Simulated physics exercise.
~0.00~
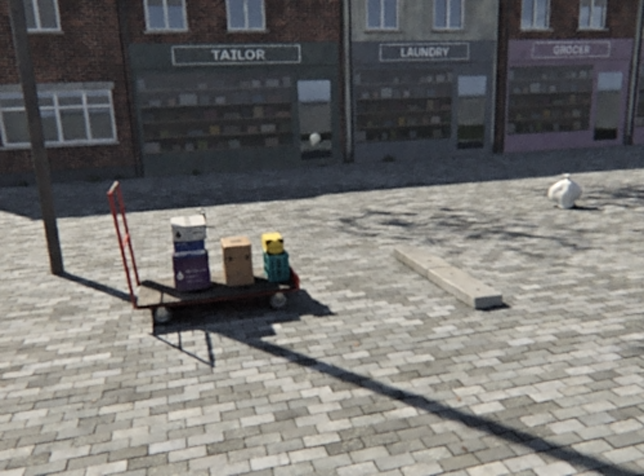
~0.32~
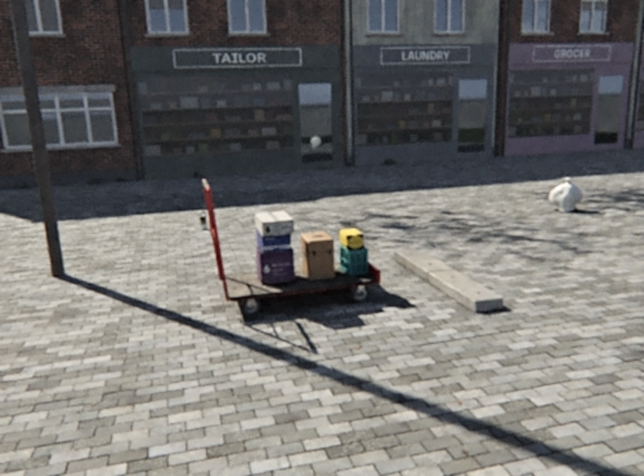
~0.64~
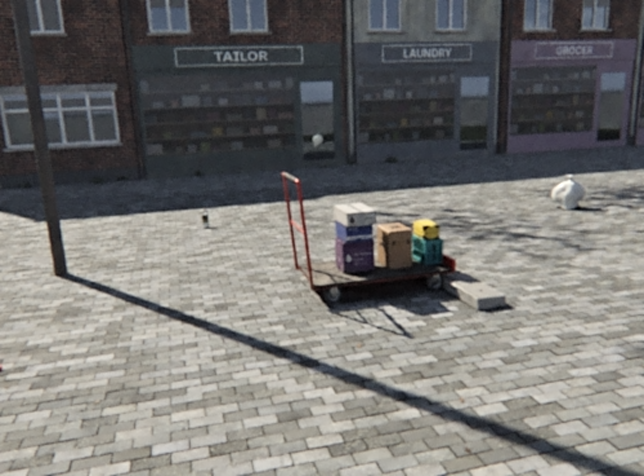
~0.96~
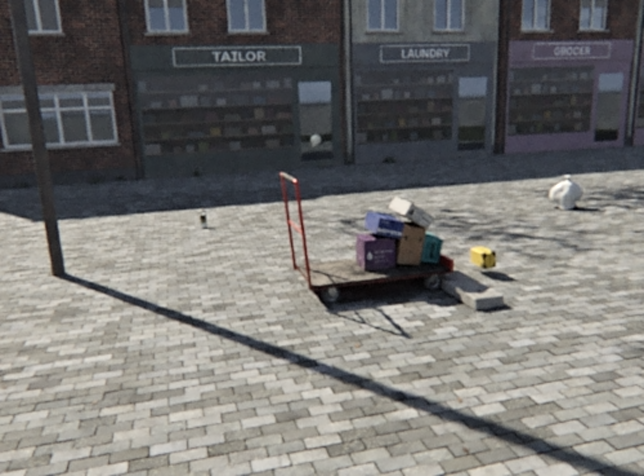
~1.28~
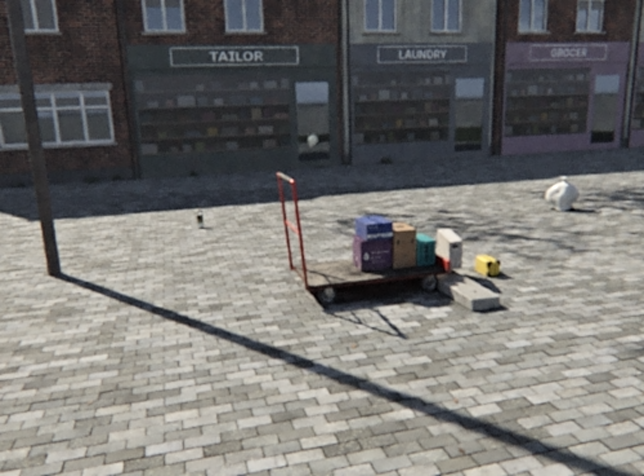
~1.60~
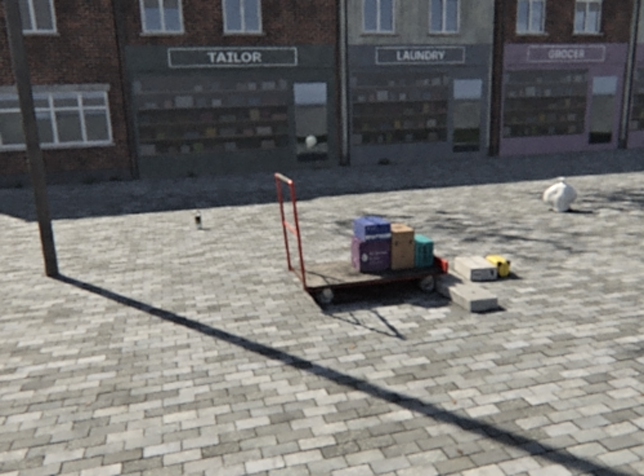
Goods trolley rolling right across paving and stopping at a low kerb, its load sliding forward, yellow and white boxes tumbling off.
